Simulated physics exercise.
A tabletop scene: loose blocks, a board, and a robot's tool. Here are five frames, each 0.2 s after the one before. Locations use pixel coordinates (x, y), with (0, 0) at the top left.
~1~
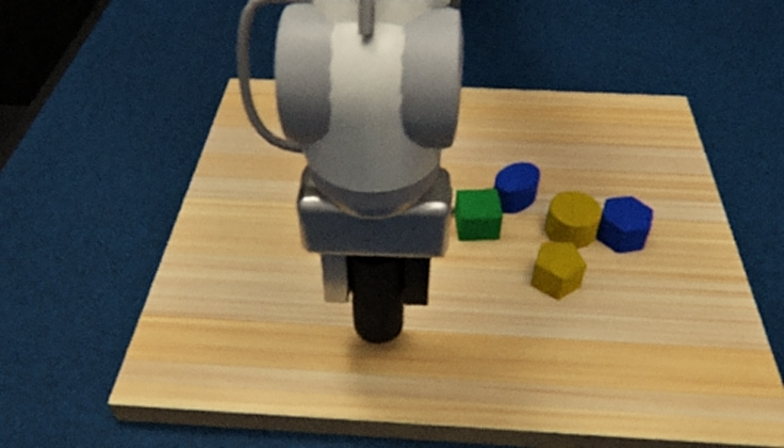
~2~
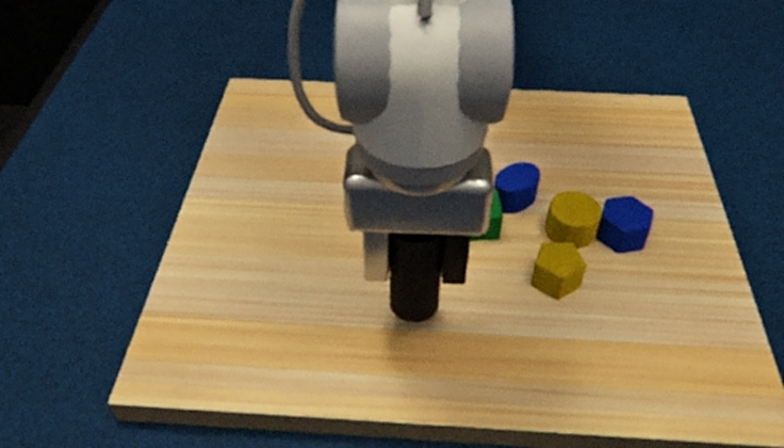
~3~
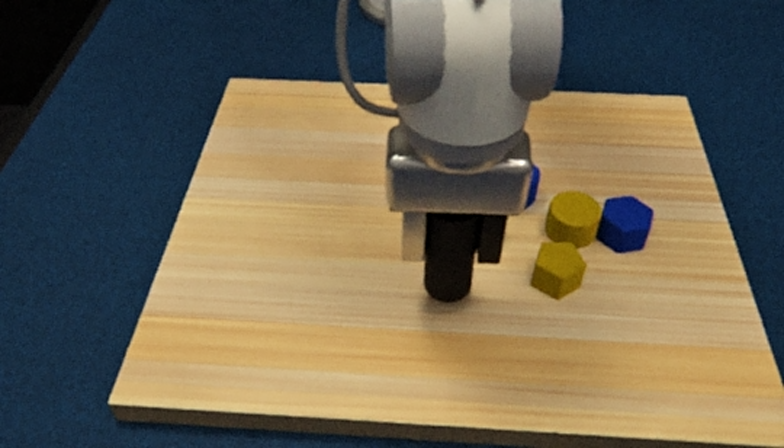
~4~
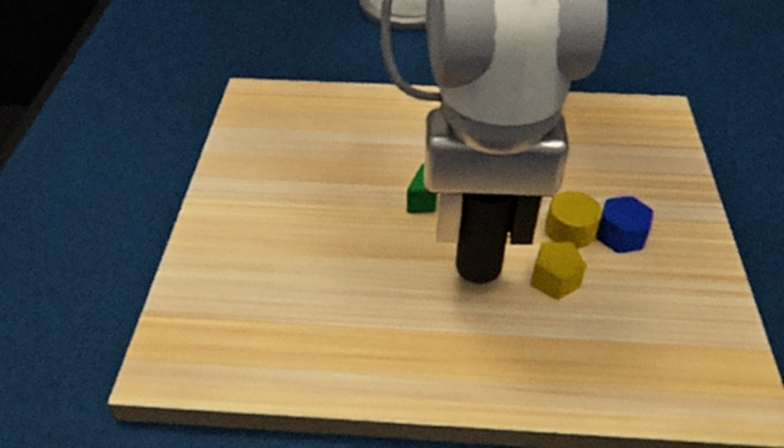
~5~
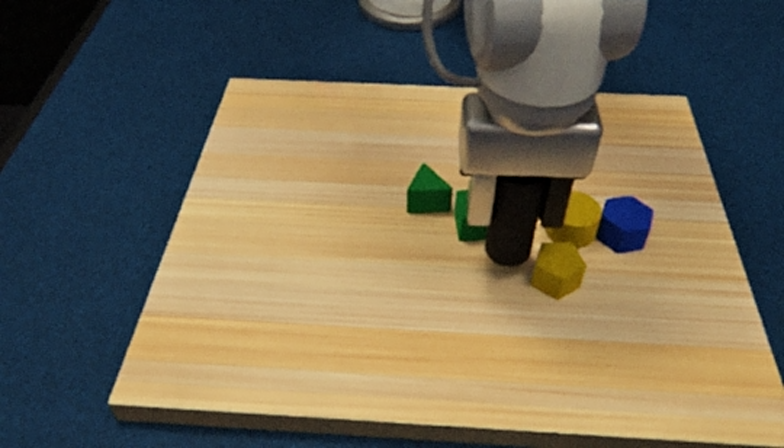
On a wooden board over a blue surface, a robot arm with a dark tip moved steadily right and away from the viewer, passing in front of small green, blue and yellow blocks that stayed still.
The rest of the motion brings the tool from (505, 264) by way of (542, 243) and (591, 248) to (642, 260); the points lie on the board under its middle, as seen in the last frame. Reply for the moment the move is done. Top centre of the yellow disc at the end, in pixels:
Answer: (621, 196).
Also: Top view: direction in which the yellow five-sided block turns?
From overhead, clockwise.
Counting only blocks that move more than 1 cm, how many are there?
The number of blocks that move over 1 cm is two.
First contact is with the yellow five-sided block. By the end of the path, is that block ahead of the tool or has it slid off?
The tool has lost it.
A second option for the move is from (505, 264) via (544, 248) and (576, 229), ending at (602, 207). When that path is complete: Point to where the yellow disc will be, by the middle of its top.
Answer: (634, 162).
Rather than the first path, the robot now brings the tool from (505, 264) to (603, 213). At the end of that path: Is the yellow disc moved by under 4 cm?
Short answer: No.
The first path, step by step. One third of the way, tool (546, 228); yellow five-sided block (565, 256), turned 20° clockwise; yellow disc (587, 204); blue hexagonal block (640, 211).
Two thirds of the way, tool (596, 234); yellow five-sided block (565, 256), turned 20° clockwise; yellow disc (618, 197); blue hexagonal block (669, 205), turned 60° clockwise.
At the end, tool (647, 246); green square block in place; yellow five-sided block (565, 256), turned 20° clockwise; yellow disc (621, 196); blue hexagonal block (673, 204), turned 65° clockwise.
